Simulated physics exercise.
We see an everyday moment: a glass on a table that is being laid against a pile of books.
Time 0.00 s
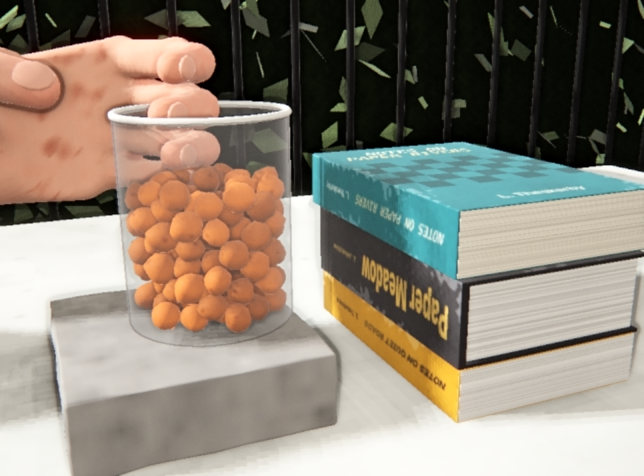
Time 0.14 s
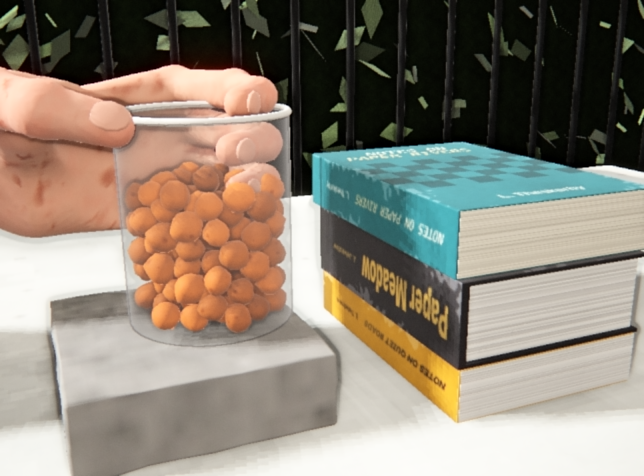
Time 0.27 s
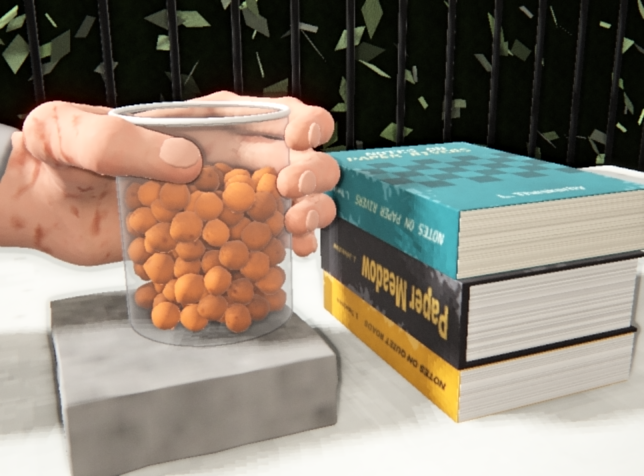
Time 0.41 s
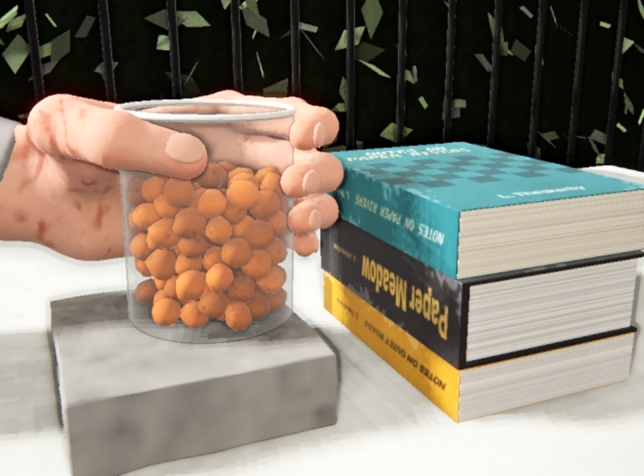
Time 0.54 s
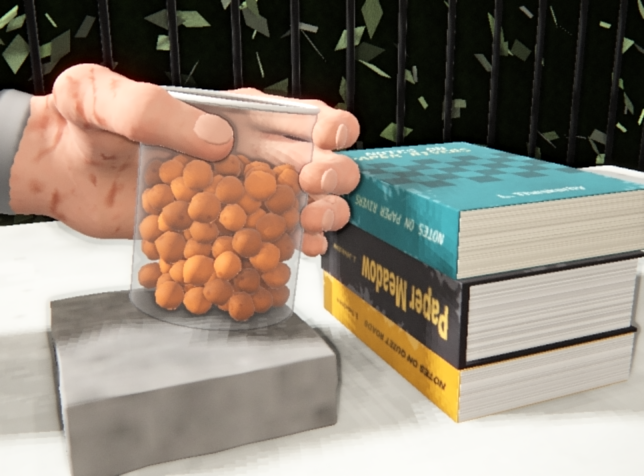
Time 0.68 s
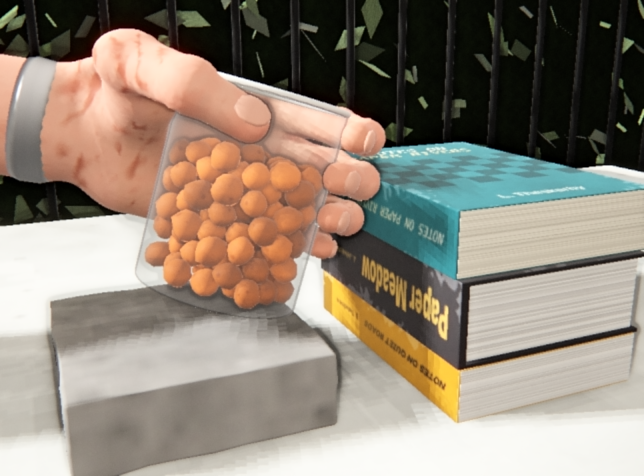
A hand reaches in from the left over a white tabletop, seen close from slightly above by a still camera, with dark railings and scattered green leaves behind. A clear glass of round orange pieces stands on a grey block, left of three stacked books, teal, black and yellow. The fingers wrap around the glass, lift it slightly and tilt it, its rim leaning right towards the books.
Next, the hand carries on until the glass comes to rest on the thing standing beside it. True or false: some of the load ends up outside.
False.
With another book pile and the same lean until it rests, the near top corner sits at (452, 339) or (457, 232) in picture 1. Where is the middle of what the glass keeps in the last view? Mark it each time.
Case 1: (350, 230); case 2: (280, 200).
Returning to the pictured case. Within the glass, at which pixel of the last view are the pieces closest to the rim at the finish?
Roughly at (316, 157) in the last view, I'd say.
By 0.91 s, the glass leans 32°; everything is still inside.
By 1.12 s, the glass rests on the book pile at 36°; everything is still inside.
When it is over (1.5 s), the glass rests on the book pile at 36°; everything is still inside.
